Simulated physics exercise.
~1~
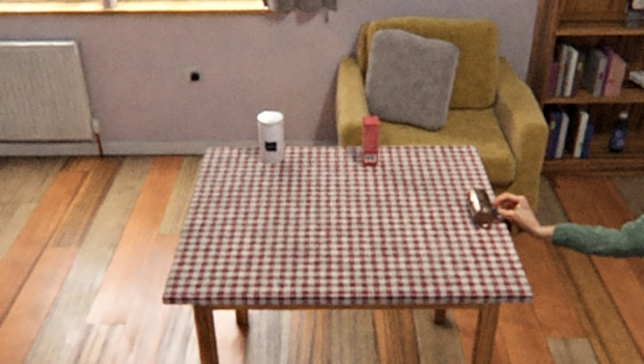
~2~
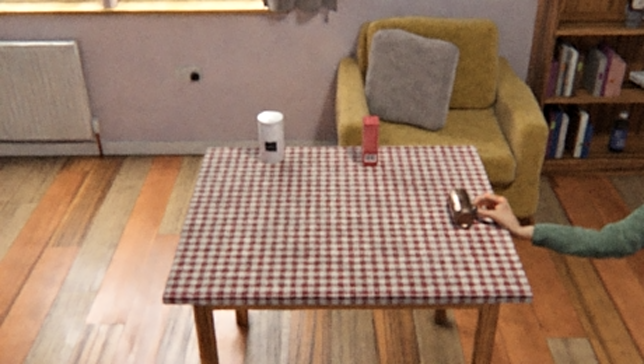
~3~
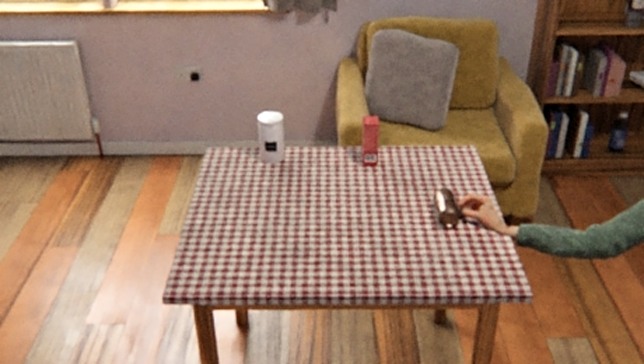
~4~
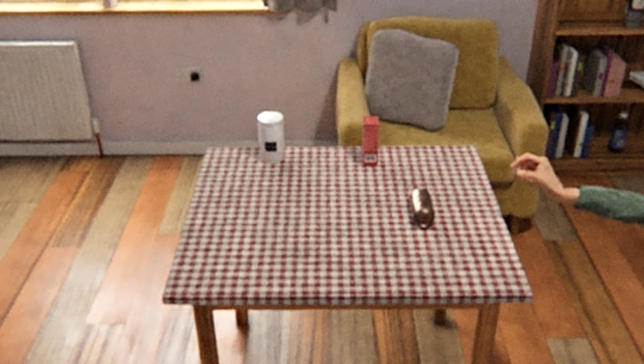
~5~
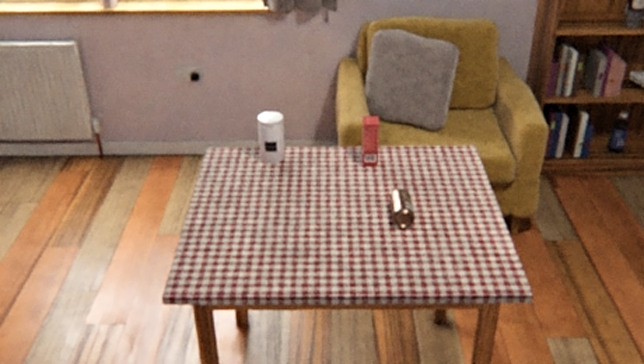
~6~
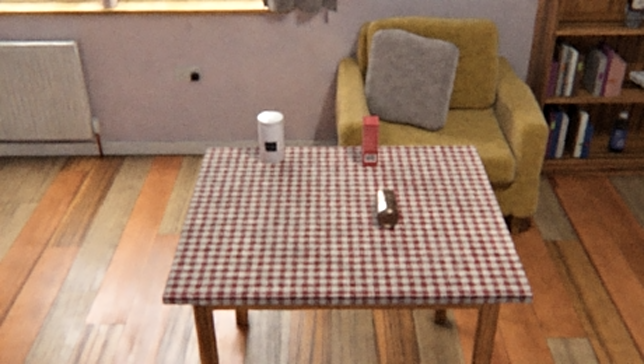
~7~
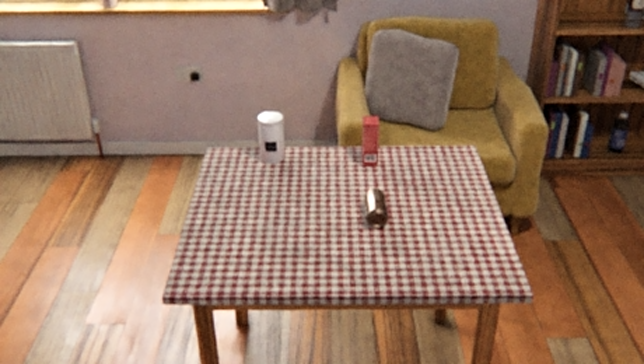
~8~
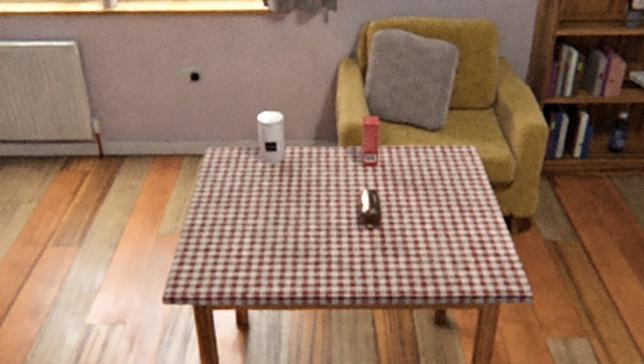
A hand pushes a brown can left, lets go, and it rolls to rest on the table.
